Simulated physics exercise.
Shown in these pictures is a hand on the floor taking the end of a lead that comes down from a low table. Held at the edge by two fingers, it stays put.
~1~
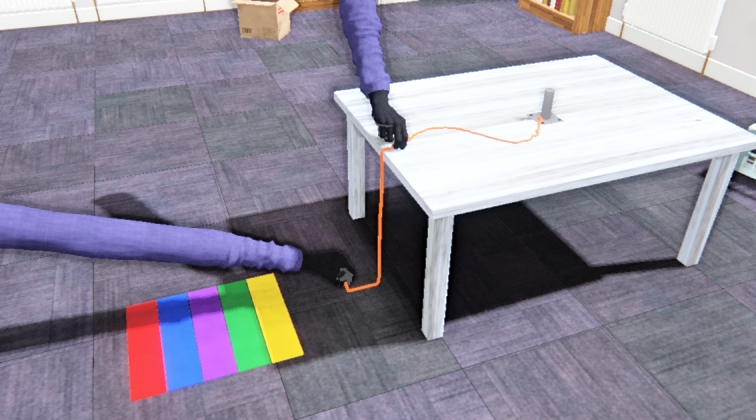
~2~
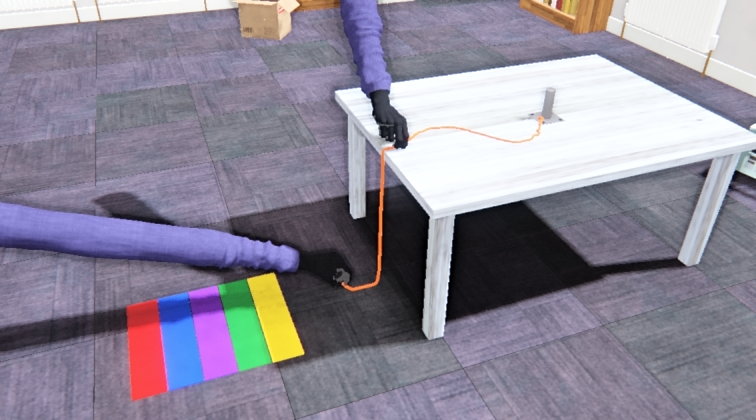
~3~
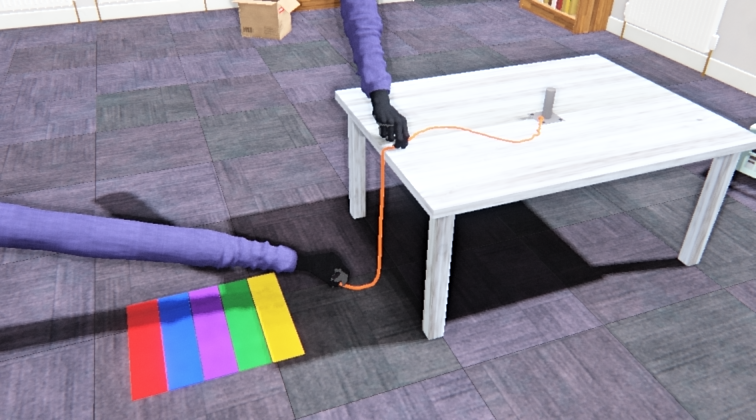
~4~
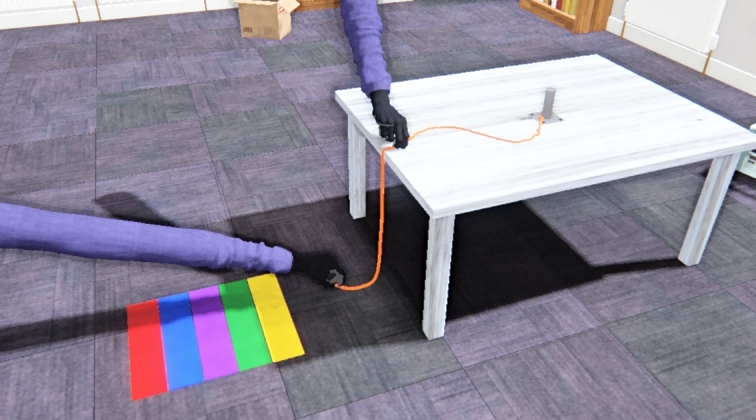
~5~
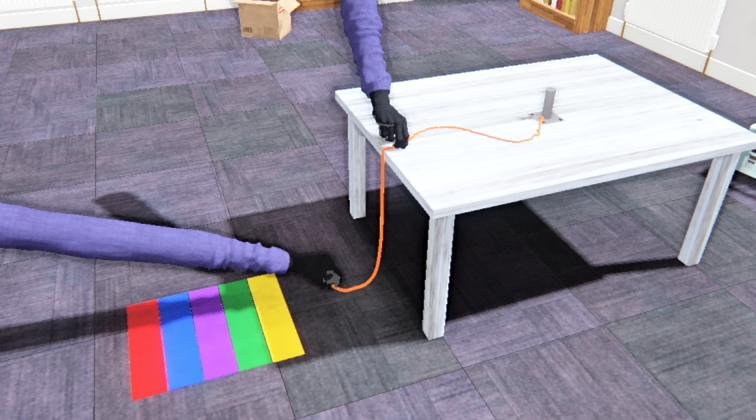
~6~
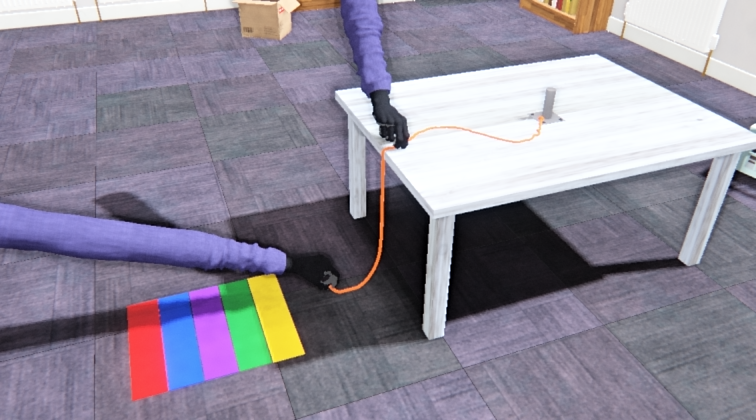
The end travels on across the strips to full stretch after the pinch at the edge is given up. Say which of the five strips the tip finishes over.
Blue.
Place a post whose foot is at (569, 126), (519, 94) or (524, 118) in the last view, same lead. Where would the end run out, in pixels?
Going through the tries, you get (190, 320), then (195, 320), then (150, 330).
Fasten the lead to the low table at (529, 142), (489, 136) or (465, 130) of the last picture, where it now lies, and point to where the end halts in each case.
(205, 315); (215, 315); (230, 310).
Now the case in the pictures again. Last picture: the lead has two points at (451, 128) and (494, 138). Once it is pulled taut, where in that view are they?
Final positions are (418, 142) and (461, 134), in that order.
A little later, end near (227, 312); over green.
Next, end near (196, 319); over purple.
When it is tight, end near (178, 323); over blue. It gets as far as the blue strip.
